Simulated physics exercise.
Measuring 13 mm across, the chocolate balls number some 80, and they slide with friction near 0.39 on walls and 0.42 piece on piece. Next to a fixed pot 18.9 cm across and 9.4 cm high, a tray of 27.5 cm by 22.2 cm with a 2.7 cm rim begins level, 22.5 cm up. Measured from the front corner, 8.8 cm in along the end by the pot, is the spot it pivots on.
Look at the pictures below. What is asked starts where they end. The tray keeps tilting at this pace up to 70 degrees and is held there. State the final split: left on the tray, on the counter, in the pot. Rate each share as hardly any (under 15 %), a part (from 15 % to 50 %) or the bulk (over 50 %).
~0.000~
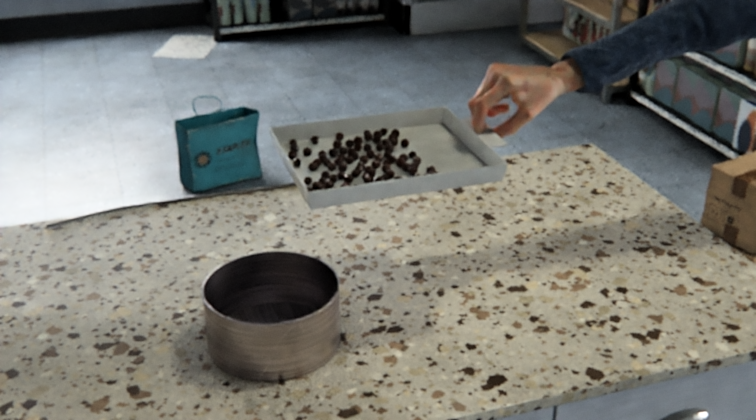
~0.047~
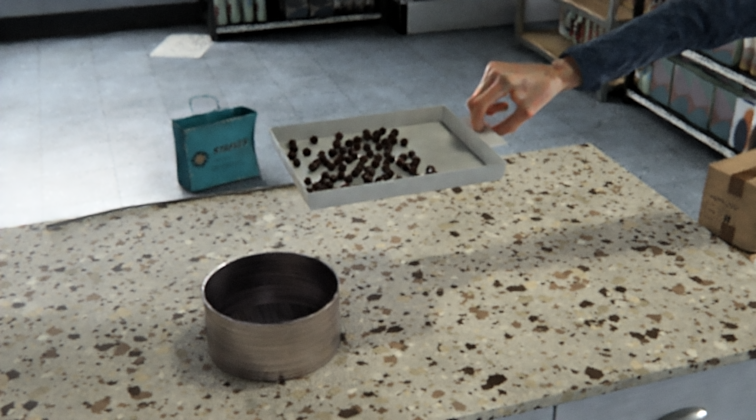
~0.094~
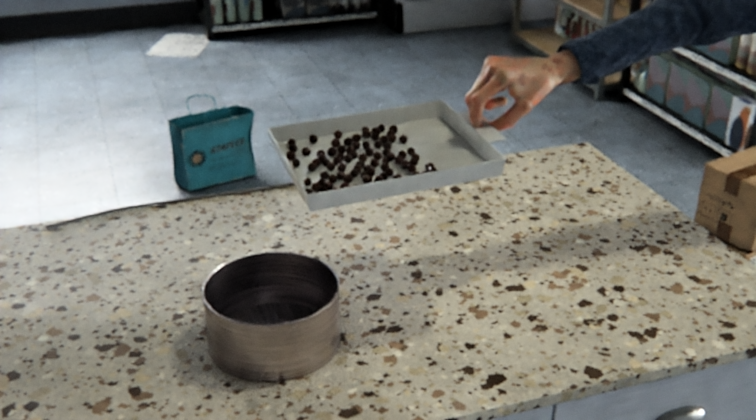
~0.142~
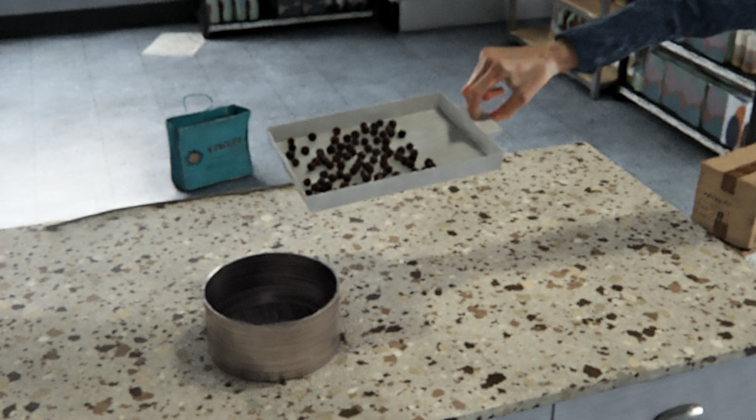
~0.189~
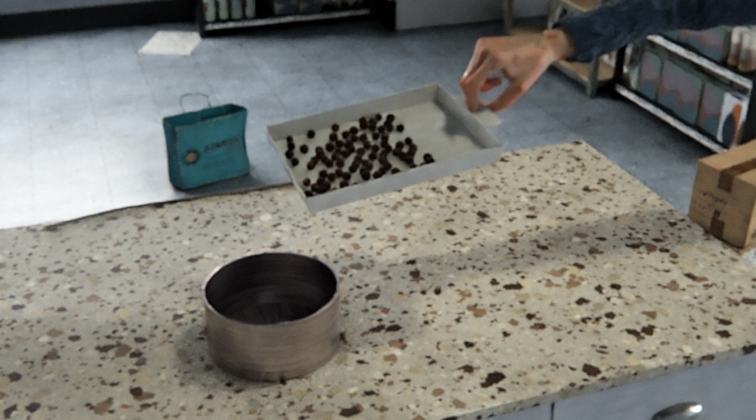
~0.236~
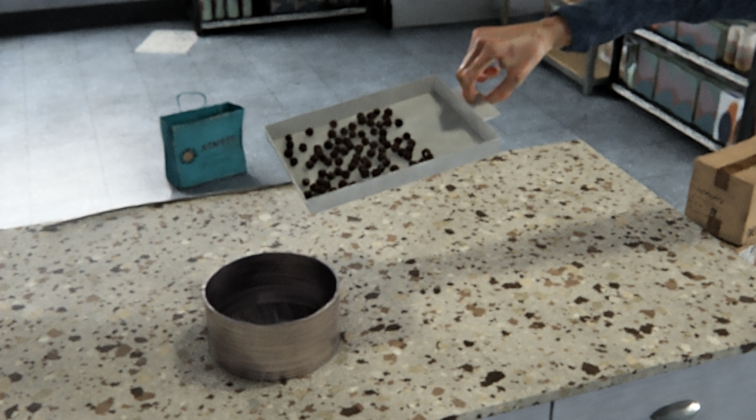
Tray: The bulk; counter: Hardly any; pot: Hardly any.
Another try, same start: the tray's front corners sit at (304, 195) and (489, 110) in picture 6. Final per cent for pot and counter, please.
You'd end with pot at 0 and counter at 0.
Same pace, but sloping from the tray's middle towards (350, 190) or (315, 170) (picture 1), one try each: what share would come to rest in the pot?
About 0 and 0 per cent.
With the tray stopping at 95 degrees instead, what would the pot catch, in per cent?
In that case it comes to about 95 in a hundred.
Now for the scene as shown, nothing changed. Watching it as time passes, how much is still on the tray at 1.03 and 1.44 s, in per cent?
Earlier moment 100, later moment 100.
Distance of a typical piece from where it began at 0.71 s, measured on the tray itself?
Around 6 centimetres.
After 0.71 s, tilt 39 degrees; the tray holds 100 %, the pot 0 %.
After 1.03 s, tilt 58 degrees; the tray holds 100 %, the pot 0 %.
After 1.44 s, tilt 70 degrees; the tray holds 100 %, the pot 0 %.
By 1.7 s all is still; tray 100 %, counter 0 %, pot 0 %.
